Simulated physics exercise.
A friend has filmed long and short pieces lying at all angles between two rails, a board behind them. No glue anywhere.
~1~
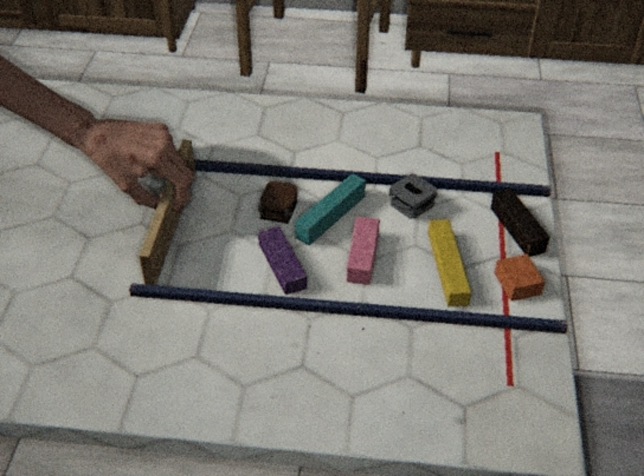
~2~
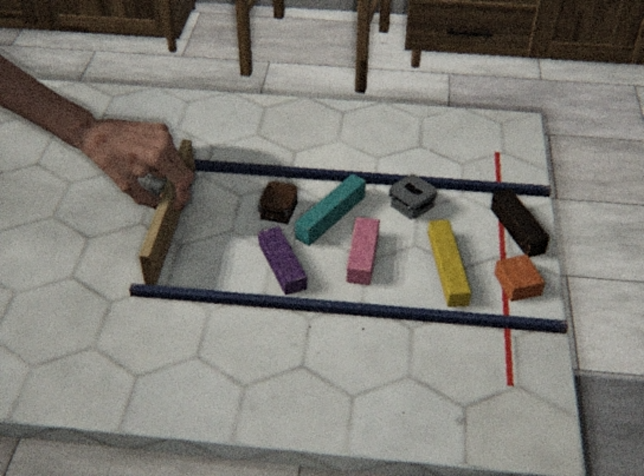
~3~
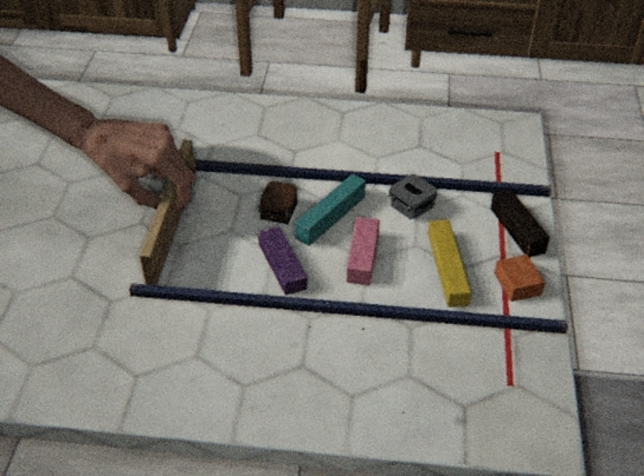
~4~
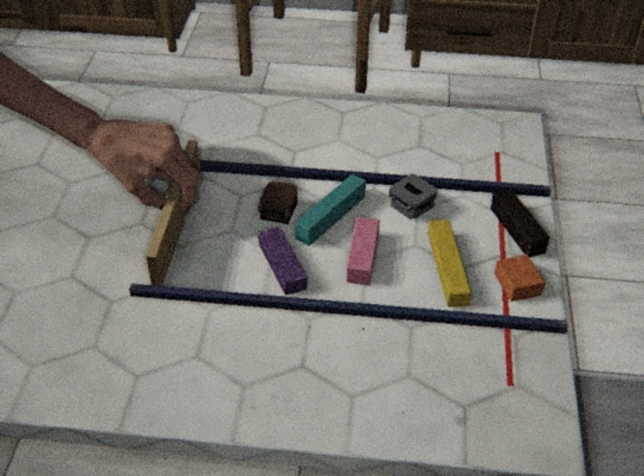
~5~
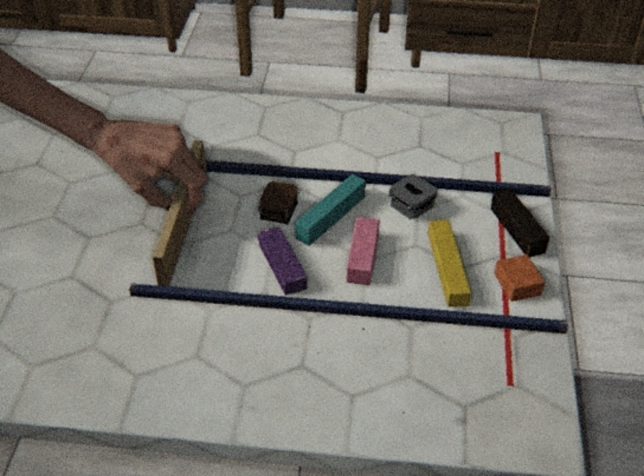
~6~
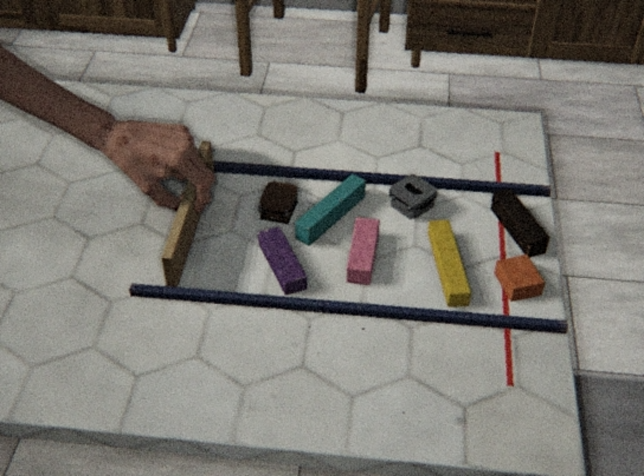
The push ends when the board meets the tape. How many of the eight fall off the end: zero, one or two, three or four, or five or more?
Outcome: The number that fall off is three or four.
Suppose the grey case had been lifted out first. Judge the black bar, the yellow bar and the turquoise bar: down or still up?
The black bar drops off; the yellow bar is lost; the turquoise bar holds on.
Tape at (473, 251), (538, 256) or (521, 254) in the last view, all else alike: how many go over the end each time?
Try by try, 2, 6 and 6.
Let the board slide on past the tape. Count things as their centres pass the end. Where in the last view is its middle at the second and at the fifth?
About (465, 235), then (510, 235).
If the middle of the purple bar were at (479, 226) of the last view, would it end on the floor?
The purple bar is lost.
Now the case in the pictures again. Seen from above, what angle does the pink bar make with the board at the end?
Some 20 degrees.
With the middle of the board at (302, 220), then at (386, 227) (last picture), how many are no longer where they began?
By then 3, and 6.
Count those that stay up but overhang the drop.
2 of them.
A little later, none off yet; black bar at rest near (519, 222); orange block at rest near (519, 278); yellow bar at rest near (448, 262).
When it is over, the number that fall off is three or four; down, grey case, yellow bar, orange block and black bar.
